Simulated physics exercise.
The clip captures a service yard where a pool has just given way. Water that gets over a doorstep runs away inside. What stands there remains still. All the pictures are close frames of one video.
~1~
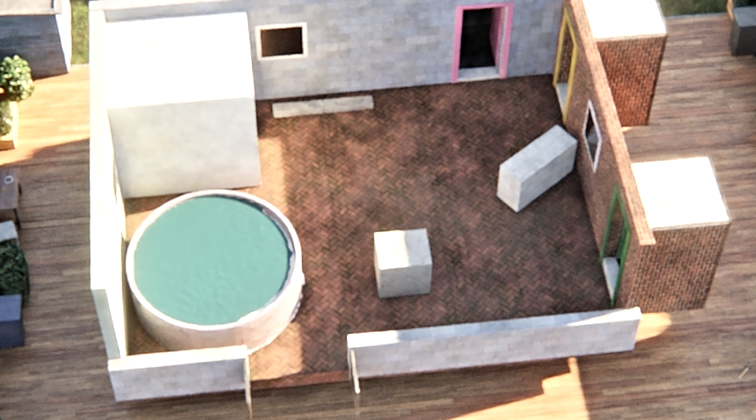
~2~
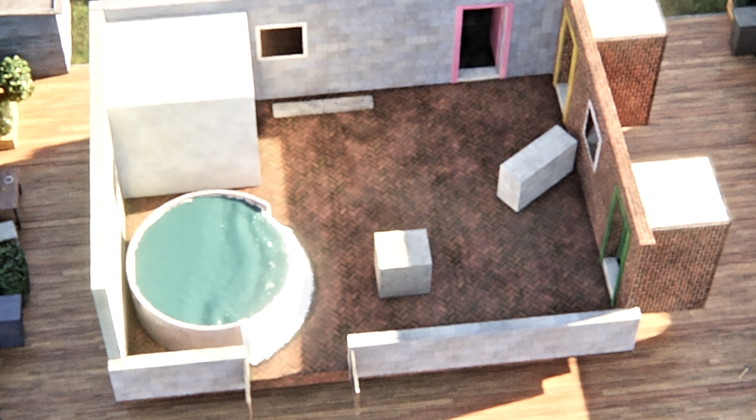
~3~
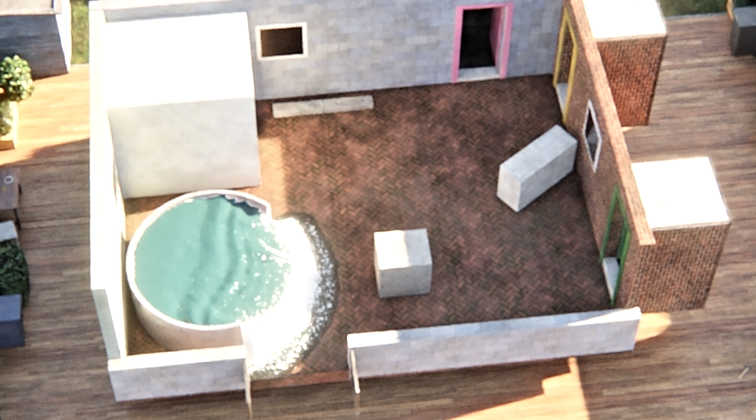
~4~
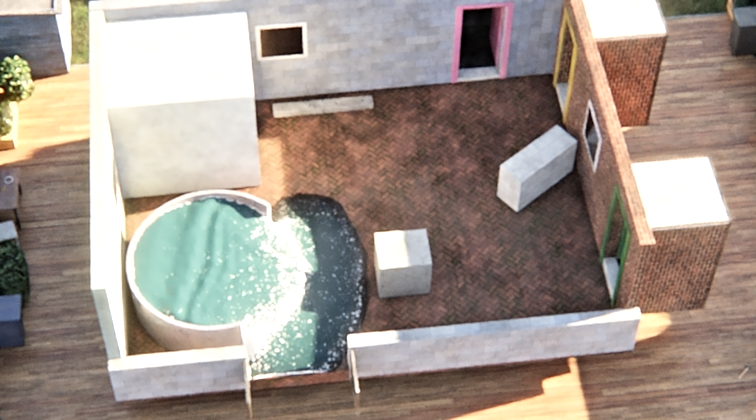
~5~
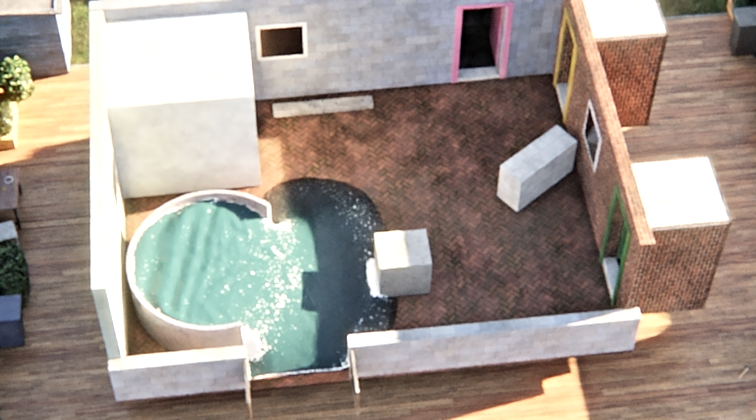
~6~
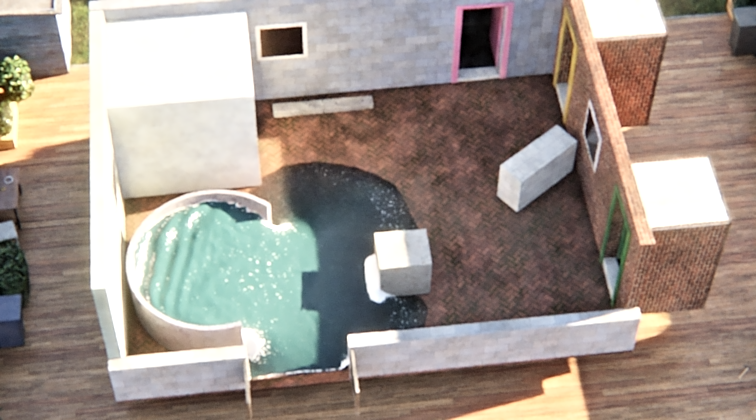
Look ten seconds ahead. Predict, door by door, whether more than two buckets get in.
At the end, the yellow door will be overrun; the pink door will be overrun; the green door will be overrun.
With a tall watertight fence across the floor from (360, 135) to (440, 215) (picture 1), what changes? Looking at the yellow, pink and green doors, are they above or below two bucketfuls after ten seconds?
Yellow door: Stays within the limit; pink door: Stays within the limit; green door: Tops the limit.
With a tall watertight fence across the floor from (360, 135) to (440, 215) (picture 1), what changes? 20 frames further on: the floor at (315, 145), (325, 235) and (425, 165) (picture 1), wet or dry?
The first spot is swamped, the second swamped, the third untouched.
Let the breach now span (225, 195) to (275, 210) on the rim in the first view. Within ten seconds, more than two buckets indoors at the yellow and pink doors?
Result - yellow one tops the mark, pink one tops the mark.
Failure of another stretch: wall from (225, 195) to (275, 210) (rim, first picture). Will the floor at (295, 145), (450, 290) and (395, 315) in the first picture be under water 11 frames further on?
Submerged, bone-dry, bone-dry.
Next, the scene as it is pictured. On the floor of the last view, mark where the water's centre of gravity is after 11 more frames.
My reading is close to (333, 276).
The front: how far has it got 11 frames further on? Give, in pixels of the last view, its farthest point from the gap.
Close to (555, 104), I think.
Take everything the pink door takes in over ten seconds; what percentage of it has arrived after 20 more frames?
Near 0 per cent, give or take.
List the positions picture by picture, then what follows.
Still water in the round pool at (214, 260), in the first picture.
Water pours out at (296, 287) and has run to a hidden place, in the second picture.
The front is at a hidden place, out from the gap at (296, 289), in the third picture.
The front is at (301, 197), out from the gap at (296, 291), in the fourth picture.
The front is at (330, 183), out from the gap at (296, 292), in the fifth picture.
Water pours out at (296, 292) and has run to (356, 171), in the sixth picture.
A moment on, water covers 55 % of the floor; the yellow door not reached, the pink door not reached, the green door not reached.
Next, water covers 70 % of the floor; the yellow door not reached, the pink door wet at the sill, nothing in, the green door wet at the sill, nothing in.
Then, water covers 80 % of the floor; the yellow door under two buckets in, the pink door wet at the sill, nothing in, the green door over two buckets in.
Later, water covers 85 % of the floor; the yellow door far over two buckets in, the pink door over two buckets in, the green door far over two buckets in.
In the end, water covers 95 % of the floor; the yellow door far over two buckets in, the pink door over two buckets in, the green door far over two buckets in.
